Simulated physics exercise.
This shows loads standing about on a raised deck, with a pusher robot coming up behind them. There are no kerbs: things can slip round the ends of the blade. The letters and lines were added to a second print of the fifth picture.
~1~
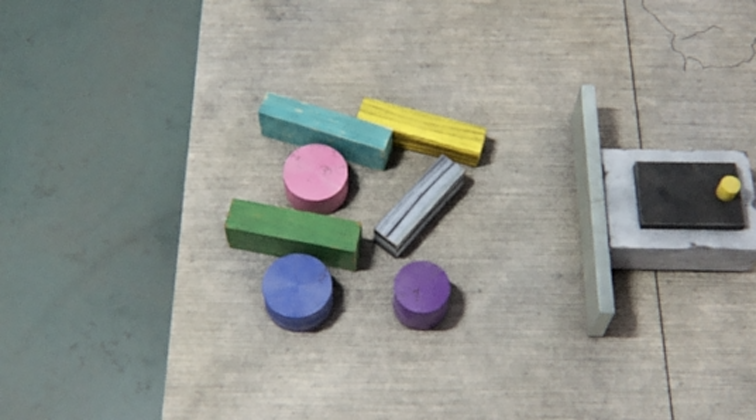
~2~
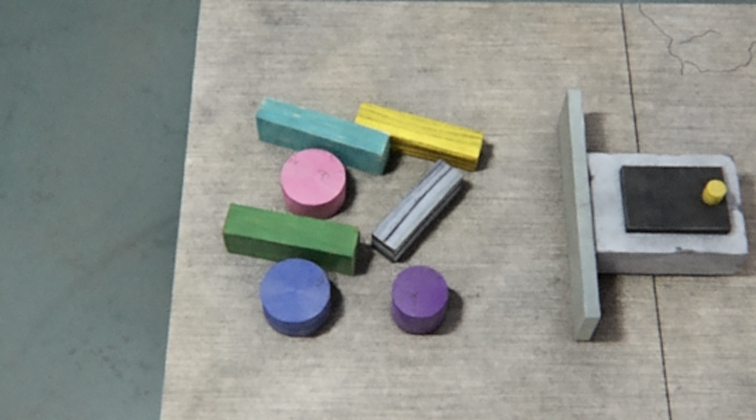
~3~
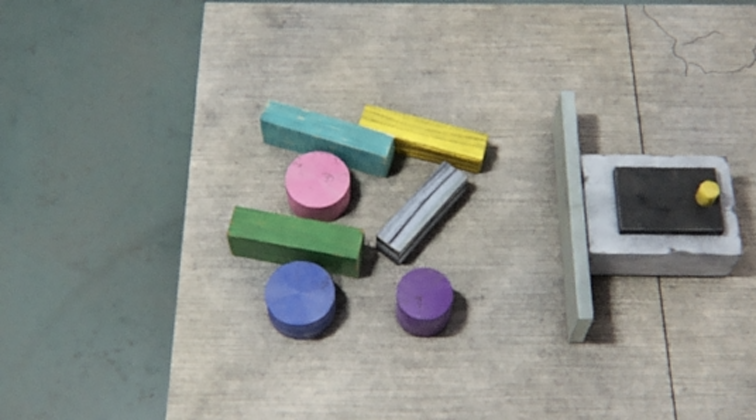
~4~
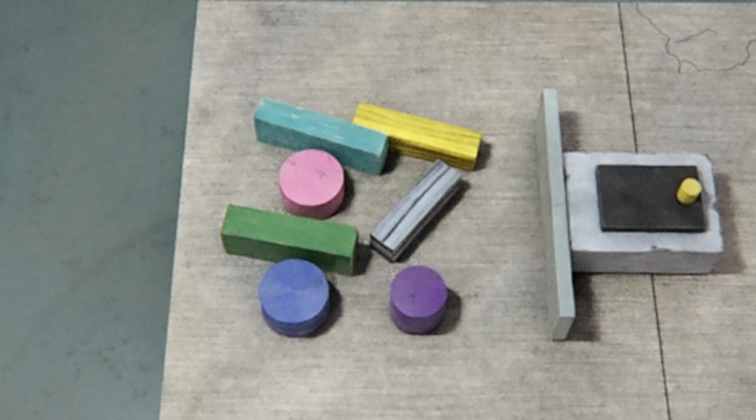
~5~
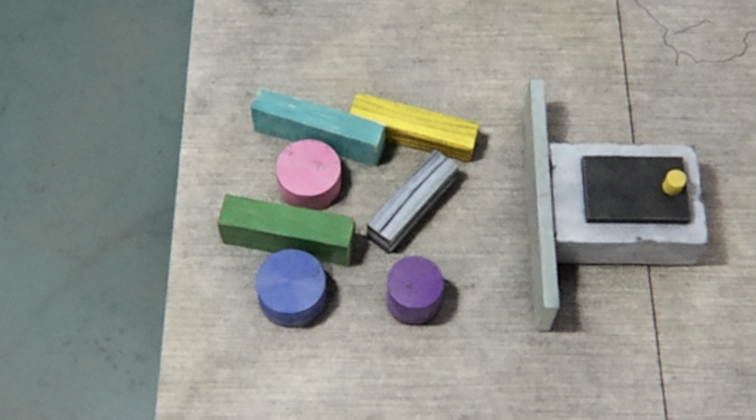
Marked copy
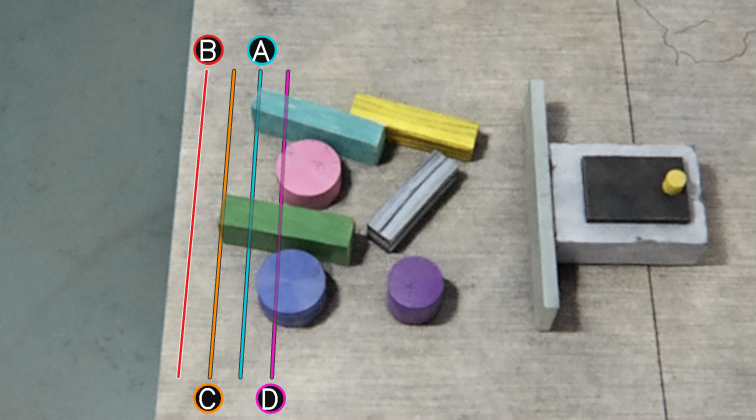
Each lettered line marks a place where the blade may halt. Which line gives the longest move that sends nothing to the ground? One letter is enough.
It should halt at D.
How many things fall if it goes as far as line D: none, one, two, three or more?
The count is none.
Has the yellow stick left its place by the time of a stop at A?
Yes.
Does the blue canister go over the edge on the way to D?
No.
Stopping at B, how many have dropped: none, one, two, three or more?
By then, three or more.
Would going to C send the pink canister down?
Yes.
On the marked copy, A at (251, 214); B at (193, 213); C at (223, 214); D at (281, 214).
Following D. Soon after the start, robot (532, 187); yellow stick (373, 121); grey stick (399, 207).
Later, robot (437, 187); green bar (249, 232); blue canister (255, 288).
In the end, robot (368, 186); green bar (180, 236); blue canister (185, 287); nothing has fallen.
As for the rest, A drops the blue canister and green bar; B drops the turquoise bar, blue canister, pink canister, purple canister and green bar; C drops the turquoise bar, blue canister, pink canister and green bar.
